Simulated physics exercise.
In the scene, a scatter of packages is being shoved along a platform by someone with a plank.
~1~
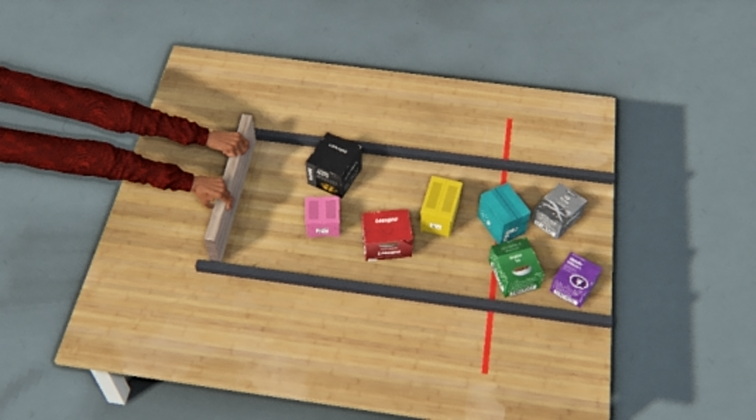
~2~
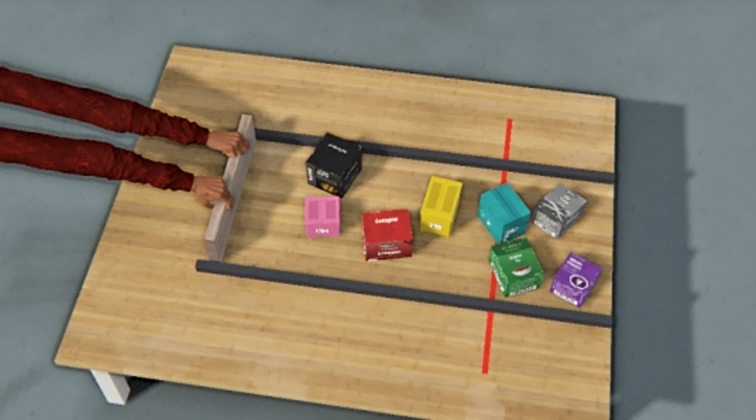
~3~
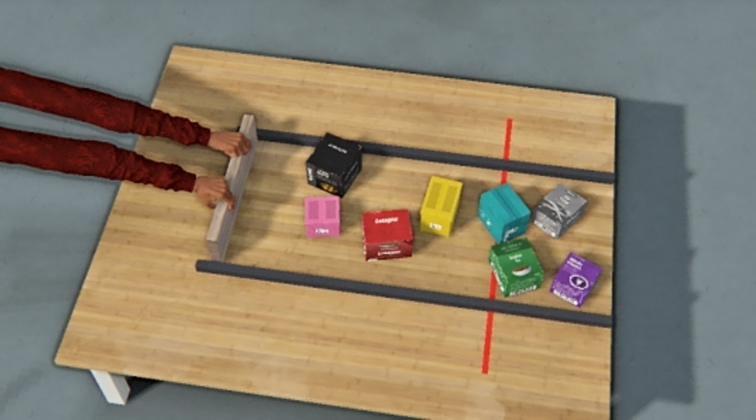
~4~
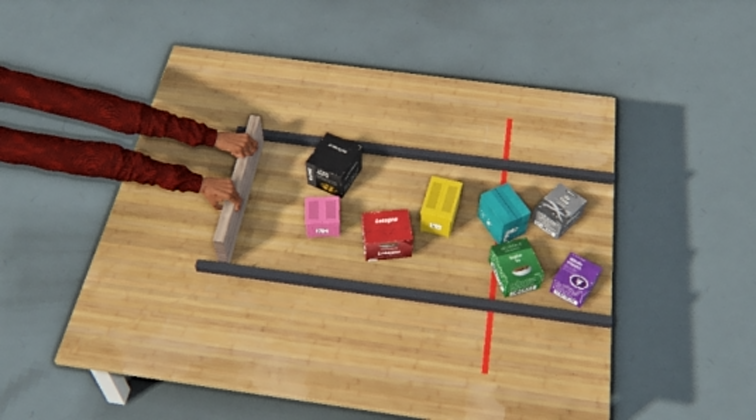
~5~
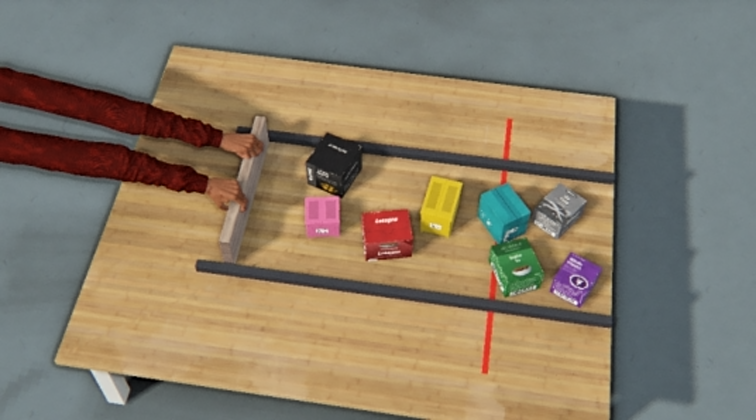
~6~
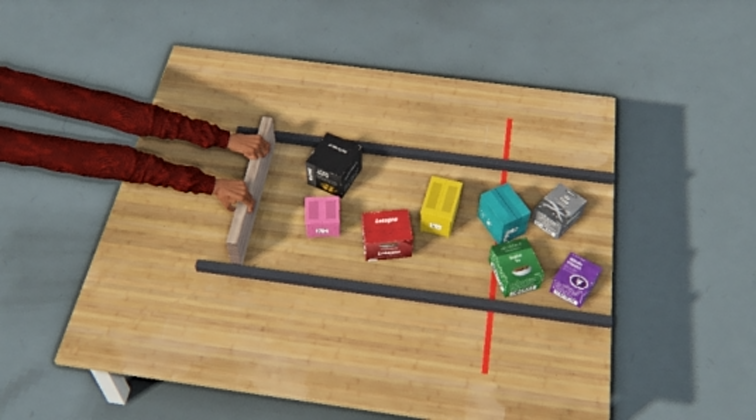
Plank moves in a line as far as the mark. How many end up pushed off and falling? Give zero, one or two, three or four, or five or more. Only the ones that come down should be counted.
One or two fall.
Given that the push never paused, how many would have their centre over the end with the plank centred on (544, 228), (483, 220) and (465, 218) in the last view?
In order: 4, 1, 0.
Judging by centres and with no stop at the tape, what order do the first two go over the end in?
Earliest first: Purple box, grey box.
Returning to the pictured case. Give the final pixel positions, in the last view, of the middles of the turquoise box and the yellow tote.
Final centres, in order: Near (594, 239), near (555, 224).
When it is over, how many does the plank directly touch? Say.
In total, 2.
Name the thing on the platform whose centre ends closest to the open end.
The grey box.
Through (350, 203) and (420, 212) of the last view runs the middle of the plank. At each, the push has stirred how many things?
First 3, then 6.
Early on, none off yet; purple box at rest near (576, 280); grey box at rest near (559, 211); green box at rest near (516, 267).
Finally, the number that fall off is one or two; lost, purple box.
